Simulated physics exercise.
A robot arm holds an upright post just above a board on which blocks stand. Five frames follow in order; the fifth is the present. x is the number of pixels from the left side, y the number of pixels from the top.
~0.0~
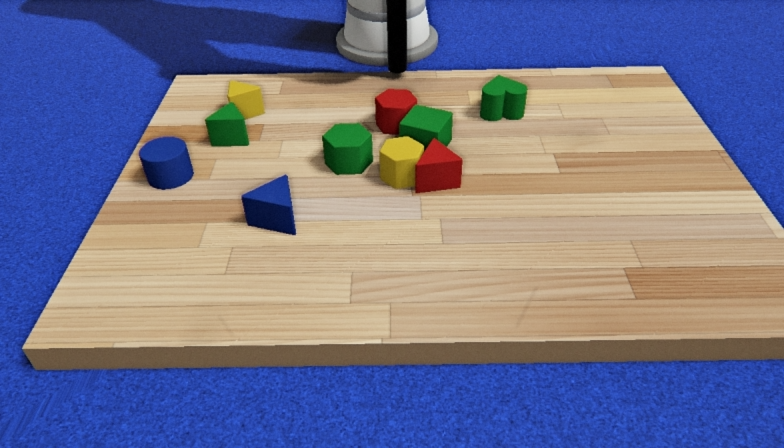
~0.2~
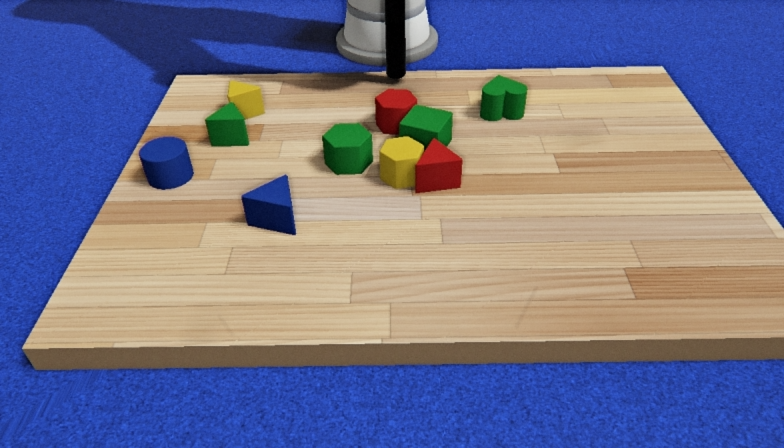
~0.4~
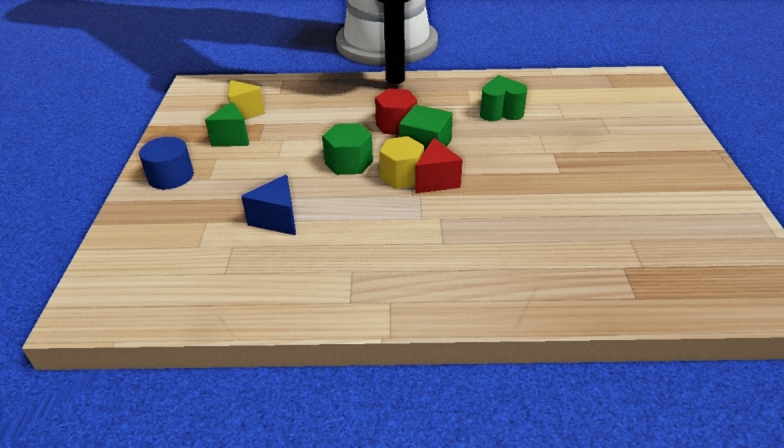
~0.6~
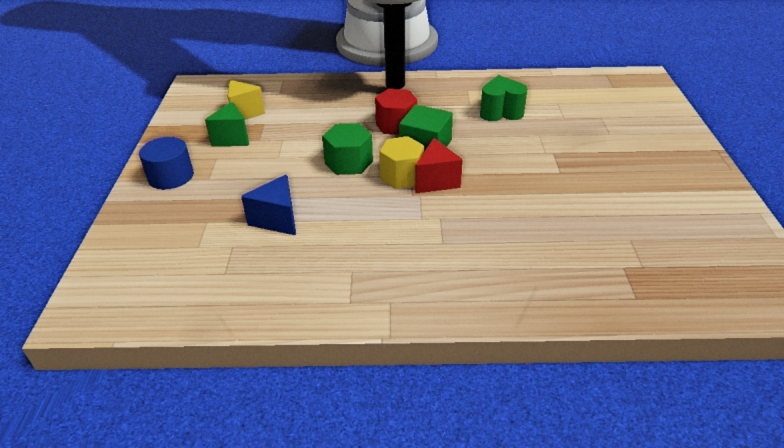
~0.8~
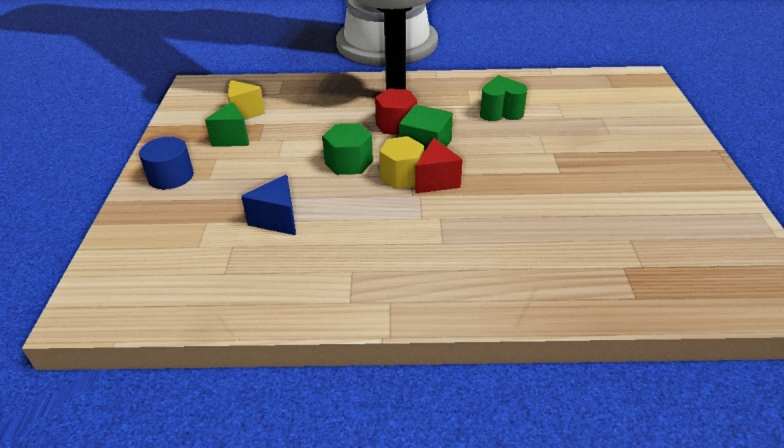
A robot arm with a grey base holds a black upright post at the far edge of a pale wooden board on a blue surface, seen from the front and above. Red, green and yellow blocks cluster near the post, with a green heart to the right and yellow, green and blue blocks to the left. The post slides slightly toward the viewer, nearing the red hexagon, while the blocks and camera stay still.
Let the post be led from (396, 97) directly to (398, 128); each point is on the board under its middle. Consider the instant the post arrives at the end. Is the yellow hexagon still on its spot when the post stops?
Short answer: Yes.
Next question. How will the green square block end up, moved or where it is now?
By the end it has moved.
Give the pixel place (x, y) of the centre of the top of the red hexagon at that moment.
When the path ends, it will be at (395, 116).
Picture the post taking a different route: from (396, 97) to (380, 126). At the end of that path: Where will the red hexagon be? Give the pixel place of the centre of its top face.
At the end it should sit near (395, 112).
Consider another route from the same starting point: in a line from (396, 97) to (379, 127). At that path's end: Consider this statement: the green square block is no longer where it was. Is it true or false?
The statement is true.
The first path, step by step. Halfway along, post (397, 105); red hexagon (396, 100).
At the end, post (398, 121); red hexagon (395, 116); yellow hexagon not moved; green square block (436, 123).
